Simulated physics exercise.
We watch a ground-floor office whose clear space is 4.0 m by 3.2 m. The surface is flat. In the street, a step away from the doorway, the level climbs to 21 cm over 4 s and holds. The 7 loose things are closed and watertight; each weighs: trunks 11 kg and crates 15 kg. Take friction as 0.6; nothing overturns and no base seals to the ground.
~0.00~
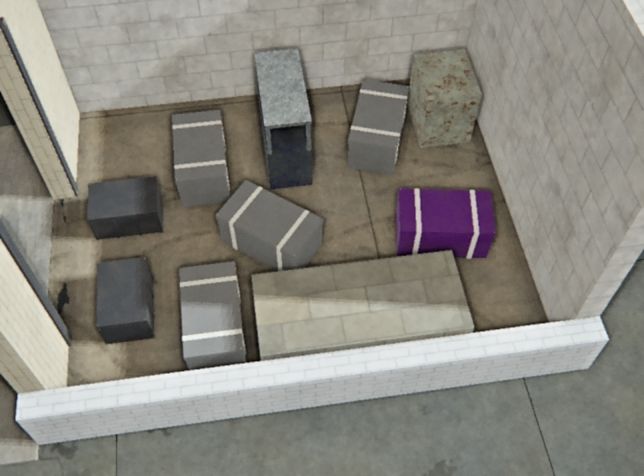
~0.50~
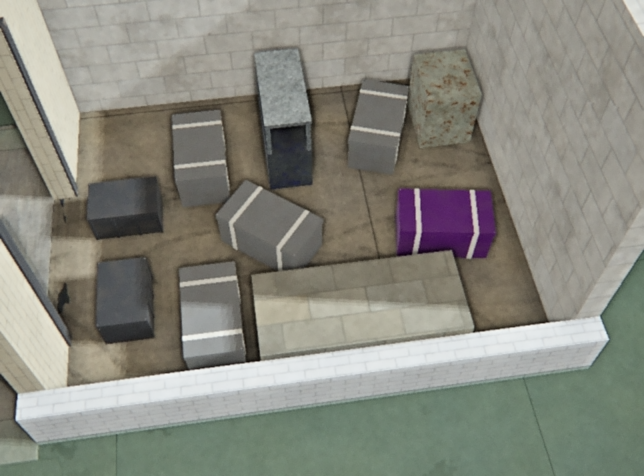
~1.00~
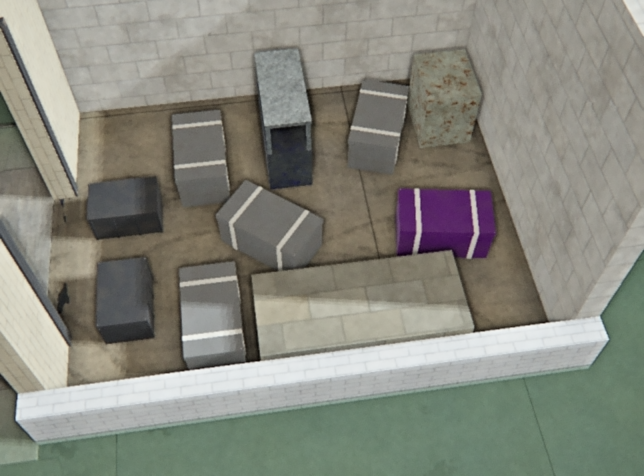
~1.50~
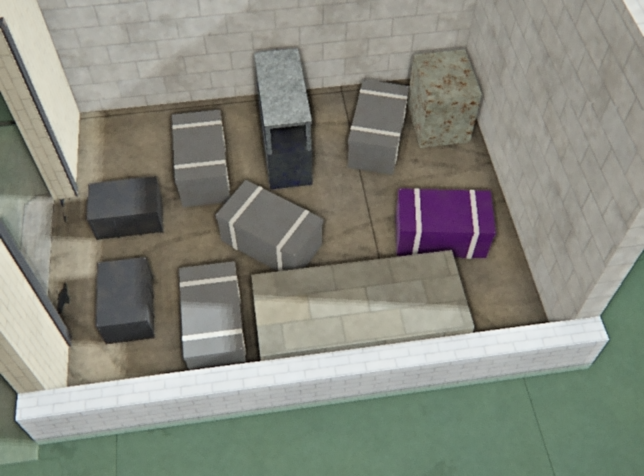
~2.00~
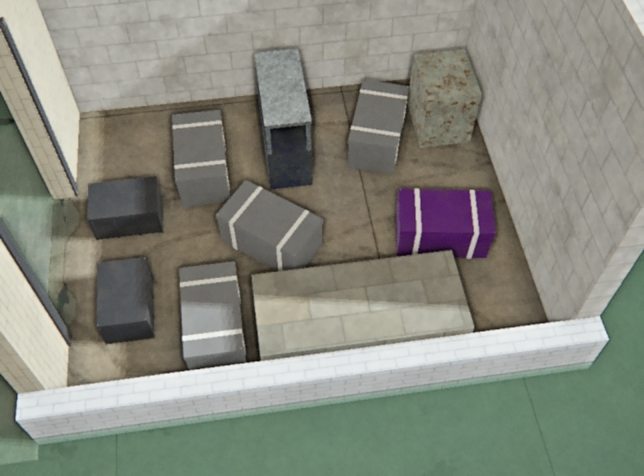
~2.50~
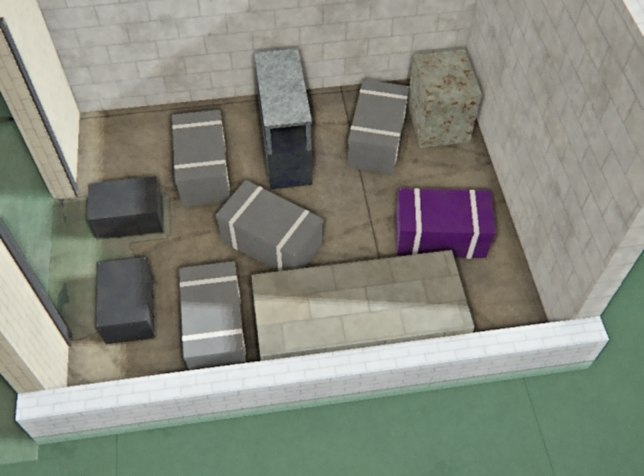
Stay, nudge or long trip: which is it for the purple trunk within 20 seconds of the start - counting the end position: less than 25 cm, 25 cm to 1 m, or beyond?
Purple trunk moves a short way.
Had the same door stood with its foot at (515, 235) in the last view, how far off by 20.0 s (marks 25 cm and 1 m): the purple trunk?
Then the purple trunk gets carried off.
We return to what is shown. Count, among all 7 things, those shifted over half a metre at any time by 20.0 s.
I count 7.
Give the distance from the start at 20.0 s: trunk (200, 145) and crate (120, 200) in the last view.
In that order: 20 cm, 100 cm.
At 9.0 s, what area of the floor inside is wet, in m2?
Roughly 11.0 m2.
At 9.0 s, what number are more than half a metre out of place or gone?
By then 3.
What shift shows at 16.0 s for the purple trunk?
Roughly 80 cm by then.
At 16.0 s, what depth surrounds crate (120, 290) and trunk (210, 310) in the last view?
About 19 and 19 cm.
After 4.0 s the purple trunk is near (446, 211), 0.0 m from its start, aground; 0 afloat.
After 9.0 s the purple trunk is near (482, 220), 0.3 m from its start, afloat; 7 afloat.
After 16.0 s the purple trunk is near (507, 257), 0.7 m from its start, afloat; 7 afloat.
After 20.0 s the purple trunk is near (507, 258), 0.7 m from its start, afloat; 7 afloat.
